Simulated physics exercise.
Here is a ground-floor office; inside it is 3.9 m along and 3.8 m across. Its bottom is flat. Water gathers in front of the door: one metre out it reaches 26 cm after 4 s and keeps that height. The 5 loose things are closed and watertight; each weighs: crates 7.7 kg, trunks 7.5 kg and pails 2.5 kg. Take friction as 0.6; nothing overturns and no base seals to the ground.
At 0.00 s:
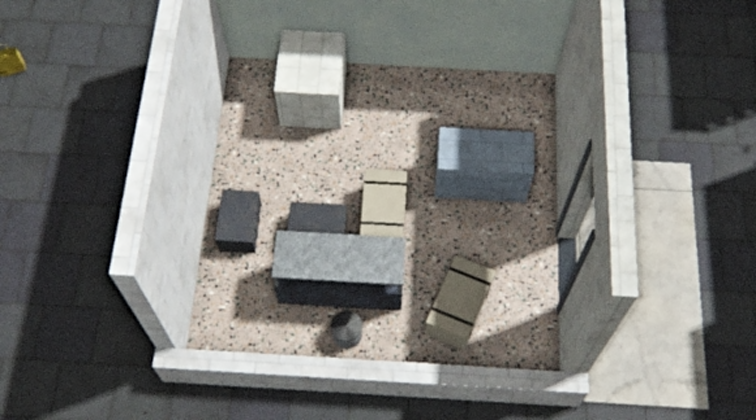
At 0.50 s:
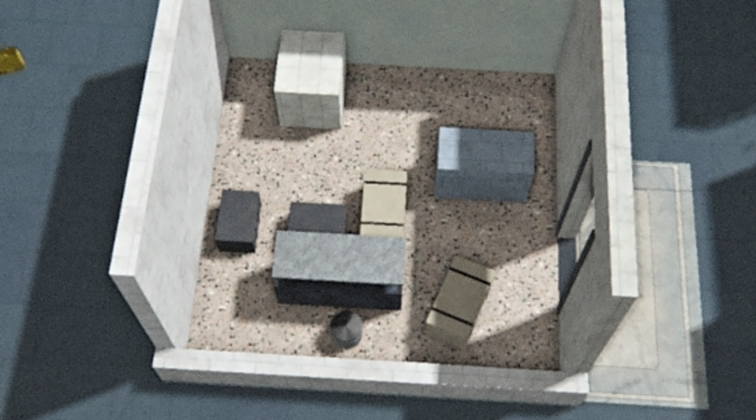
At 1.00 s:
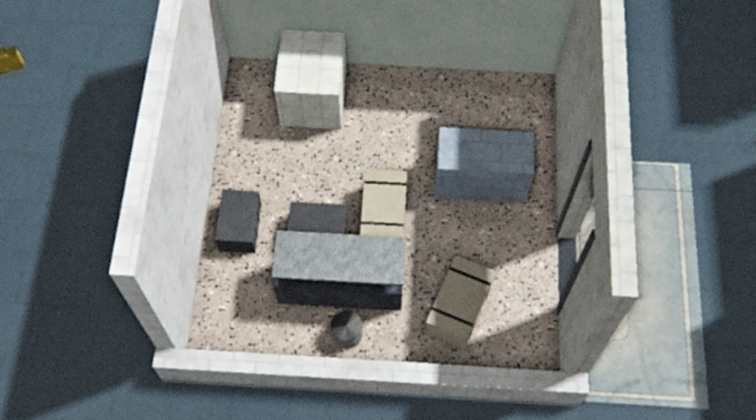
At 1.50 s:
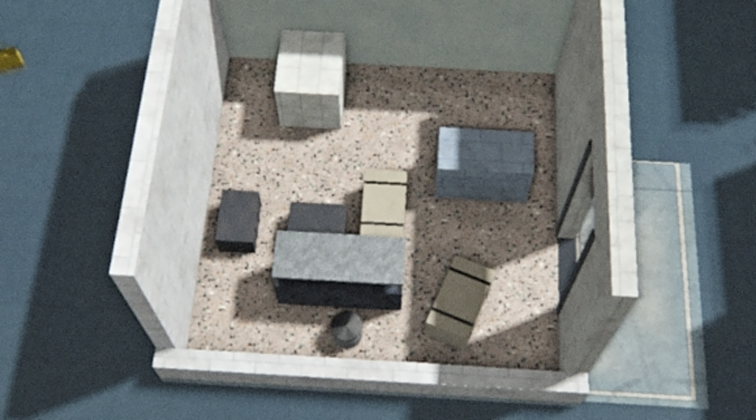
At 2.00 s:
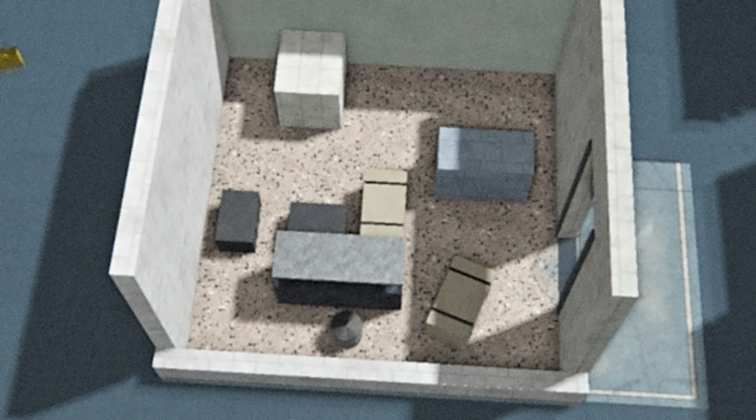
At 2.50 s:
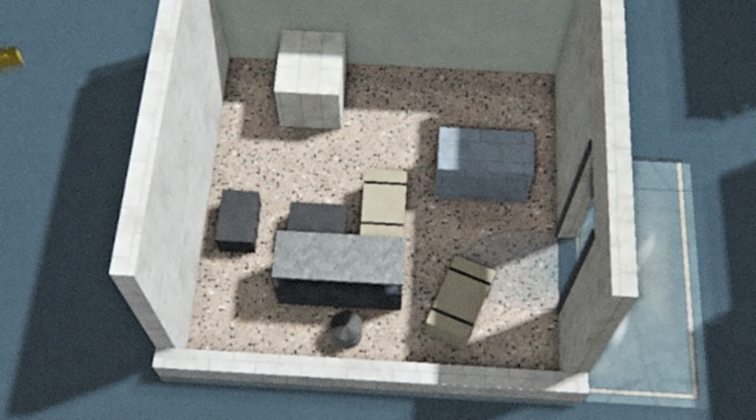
Water spreads around a roofless, pale-walled room seen from high above, turning the dark paving blue. Inside, a white block stands at the back left, a blue-grey one at right, dark boxes and a long grey one at left and centre, and two tan boxes nearby, all still. The water creeps over the pale slab outside the right doorway, then onto the speckled floor, while the camera stays fixed.
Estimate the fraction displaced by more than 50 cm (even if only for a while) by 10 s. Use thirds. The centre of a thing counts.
That comes to two thirds or more.
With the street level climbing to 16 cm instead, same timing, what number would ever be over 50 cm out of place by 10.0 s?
Then 4.
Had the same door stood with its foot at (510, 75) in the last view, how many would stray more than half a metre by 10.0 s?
Then 3.
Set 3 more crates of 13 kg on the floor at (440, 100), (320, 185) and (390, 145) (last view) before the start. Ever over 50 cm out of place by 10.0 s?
In that order: Under, over, short of it.
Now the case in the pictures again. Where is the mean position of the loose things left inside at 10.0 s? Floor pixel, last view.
Near (261, 221).
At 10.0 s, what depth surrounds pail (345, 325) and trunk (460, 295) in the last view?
Roughly 13 and 14 cm.
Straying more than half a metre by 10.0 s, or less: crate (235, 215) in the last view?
Answer: Less.
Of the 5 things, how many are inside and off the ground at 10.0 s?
5 of them.
After 3.5 s 0 of 5 are over 50 cm from their spots; 0 afloat.
After 4.5 s 1 of 5 are over 50 cm from their spots; 2 afloat.
After 7.0 s 4 of 5 are over 50 cm from their spots; 5 afloat.
After 10.0 s 4 of 5 are over 50 cm from their spots, and 4 have been at some point; 5 afloat.
